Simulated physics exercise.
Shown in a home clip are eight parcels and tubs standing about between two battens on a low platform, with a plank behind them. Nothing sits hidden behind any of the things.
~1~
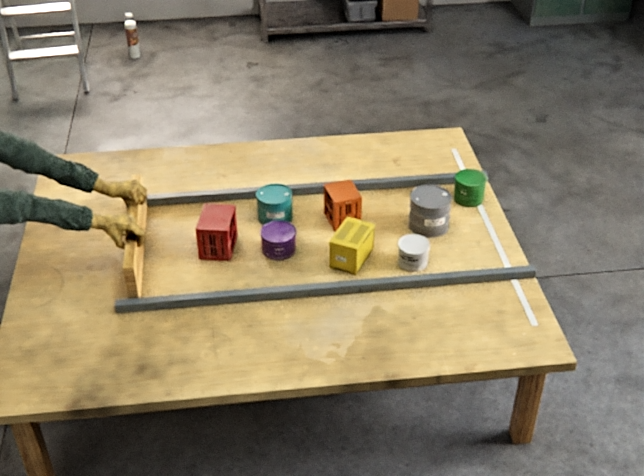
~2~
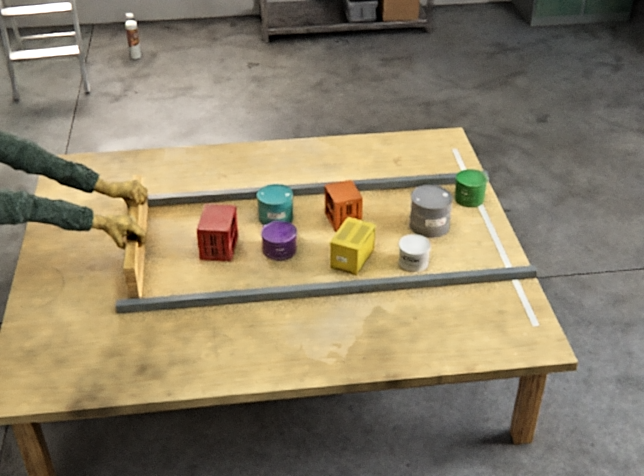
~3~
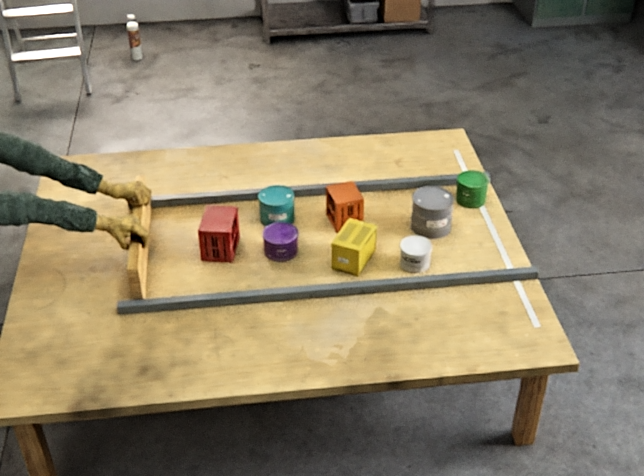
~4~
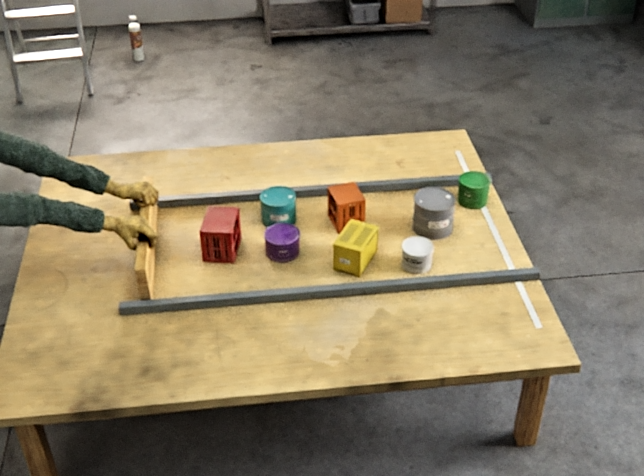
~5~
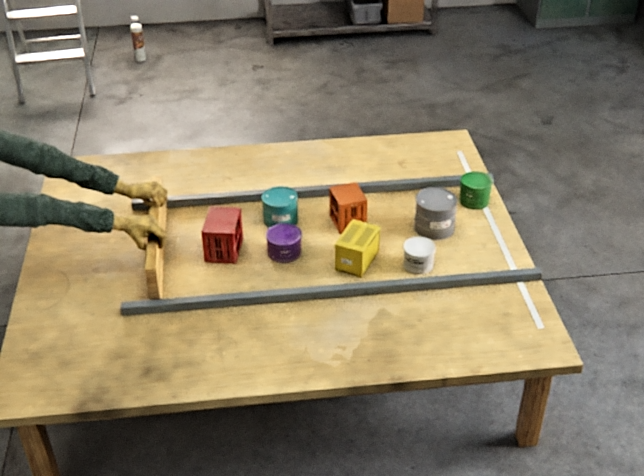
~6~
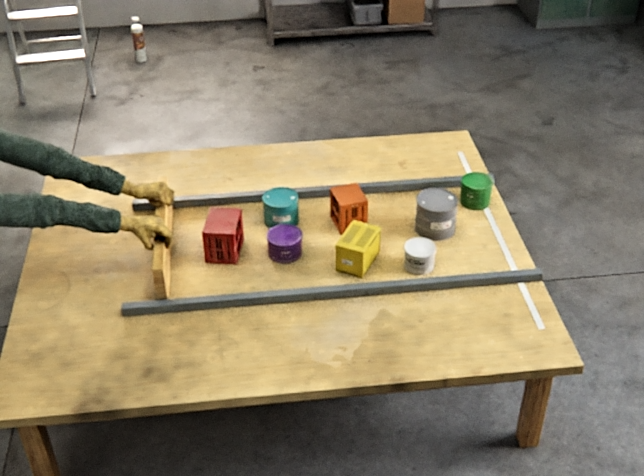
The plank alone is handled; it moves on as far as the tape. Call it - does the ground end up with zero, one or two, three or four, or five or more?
The ground ends up with five or more.
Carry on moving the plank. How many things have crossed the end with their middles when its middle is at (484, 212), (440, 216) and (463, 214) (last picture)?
First 5, next 1, last 2.
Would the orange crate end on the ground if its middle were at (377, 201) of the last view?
In that case it ends up off.
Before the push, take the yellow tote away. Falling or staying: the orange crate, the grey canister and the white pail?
Here's how it goes: The orange crate ends up down, the grey canister ends up down, and the white pail is still up there.
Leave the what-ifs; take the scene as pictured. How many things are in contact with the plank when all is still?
It is in contact with 2.
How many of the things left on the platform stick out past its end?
The count is 2.
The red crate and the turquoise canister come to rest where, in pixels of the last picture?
Red crate at about (512, 212), turquoise canister at about (503, 192).
Soon after, none off yet; green pail at rest near (476, 191); grey canister at rest near (436, 214); white pail at rest near (420, 257).
Then, none off yet; green pail at rest near (476, 191); grey canister moved about its own width near (464, 211); white pail moved about its own width near (455, 255).
At rest, the number that fall off is five or more; fallen, purple pail, yellow tote, orange crate, white pail, grey canister and green pail.
